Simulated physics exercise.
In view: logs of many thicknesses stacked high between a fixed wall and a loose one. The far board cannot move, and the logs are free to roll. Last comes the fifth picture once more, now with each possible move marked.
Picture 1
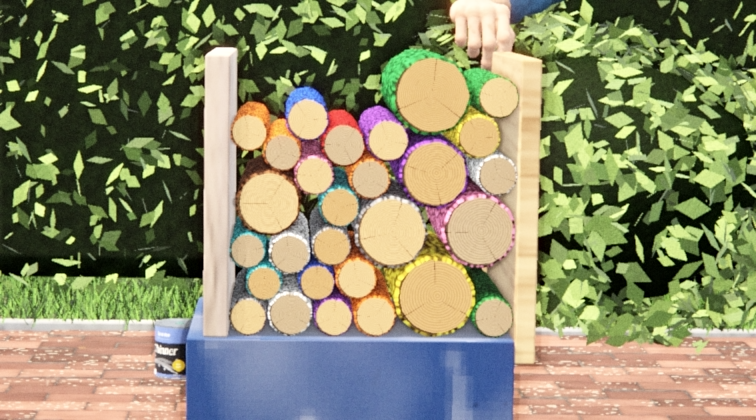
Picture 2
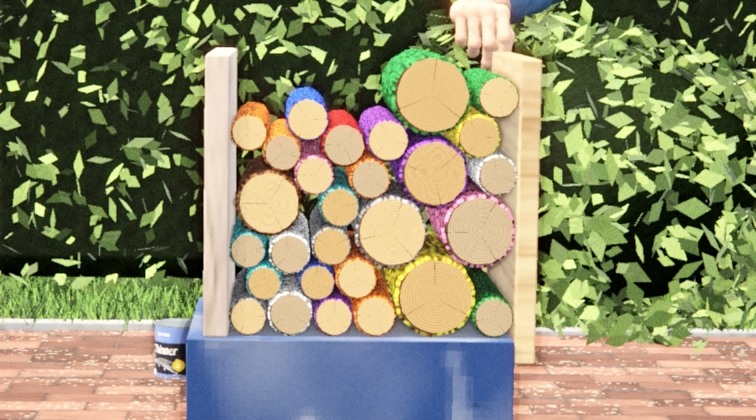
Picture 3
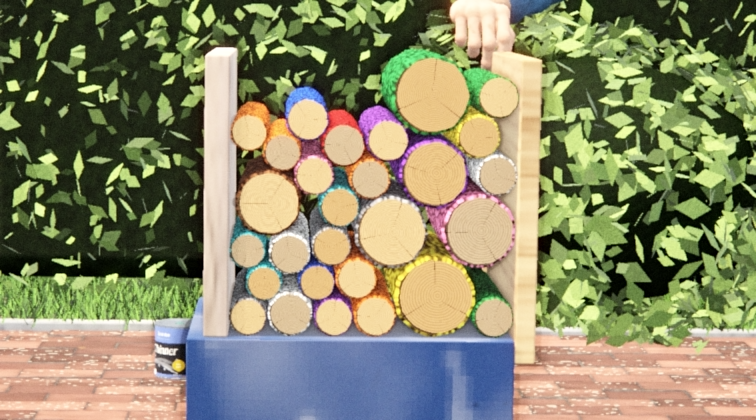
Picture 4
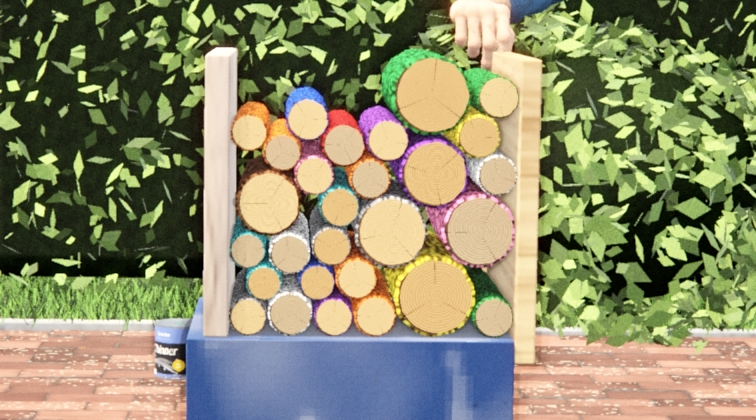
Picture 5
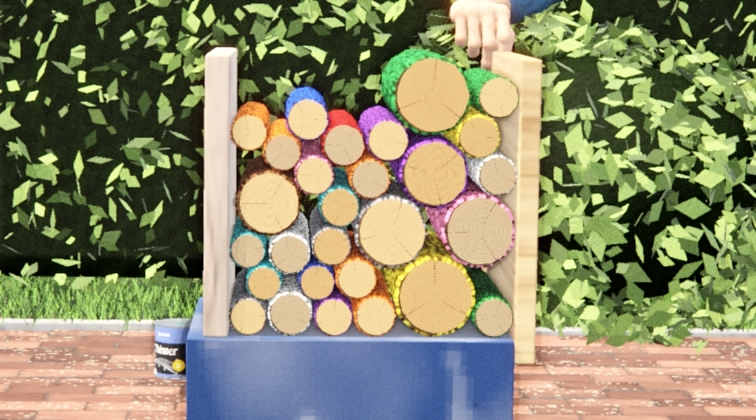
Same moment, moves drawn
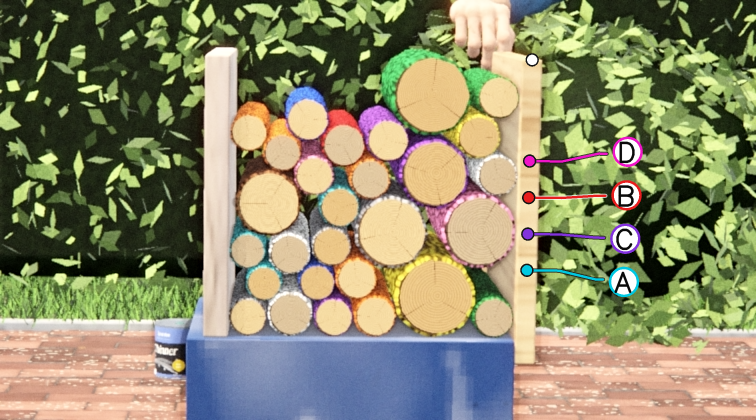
A hand resting on the right wooden board beside stacked, colourful-barked logs on a blue block, with nothing visibly moving.
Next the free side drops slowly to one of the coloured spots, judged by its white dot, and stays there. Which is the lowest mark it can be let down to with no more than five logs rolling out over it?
No lower than A.
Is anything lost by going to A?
Yes.
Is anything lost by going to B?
Yes.
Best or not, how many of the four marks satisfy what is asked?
Four of them.
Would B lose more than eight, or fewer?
It loses fewer than eight.
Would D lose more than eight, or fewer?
It loses fewer than eight.
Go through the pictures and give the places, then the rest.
In the first frame, a log (247, 317); a log (493, 318); a log (264, 283).
In the second frame, a log (264, 283); a log (434, 174).
In the third frame, a log (314, 176); a log (498, 97).
In the fourth frame, side board (509, 195); a log (247, 317).
In the fifth frame, a log (493, 318); a log (264, 283); a log (434, 174).
On the marked copy, A at (527, 270); B at (528, 198); C at (527, 234); D at (529, 161); the white dot at (532, 60).
Following A. Soon after the start, top of the board (519, 149).
Later, top of the board (516, 249).
In the end, top of the board (516, 269), three out over the board.
As for the rest, B one out over the board; C three out over the board; D none out over the board.
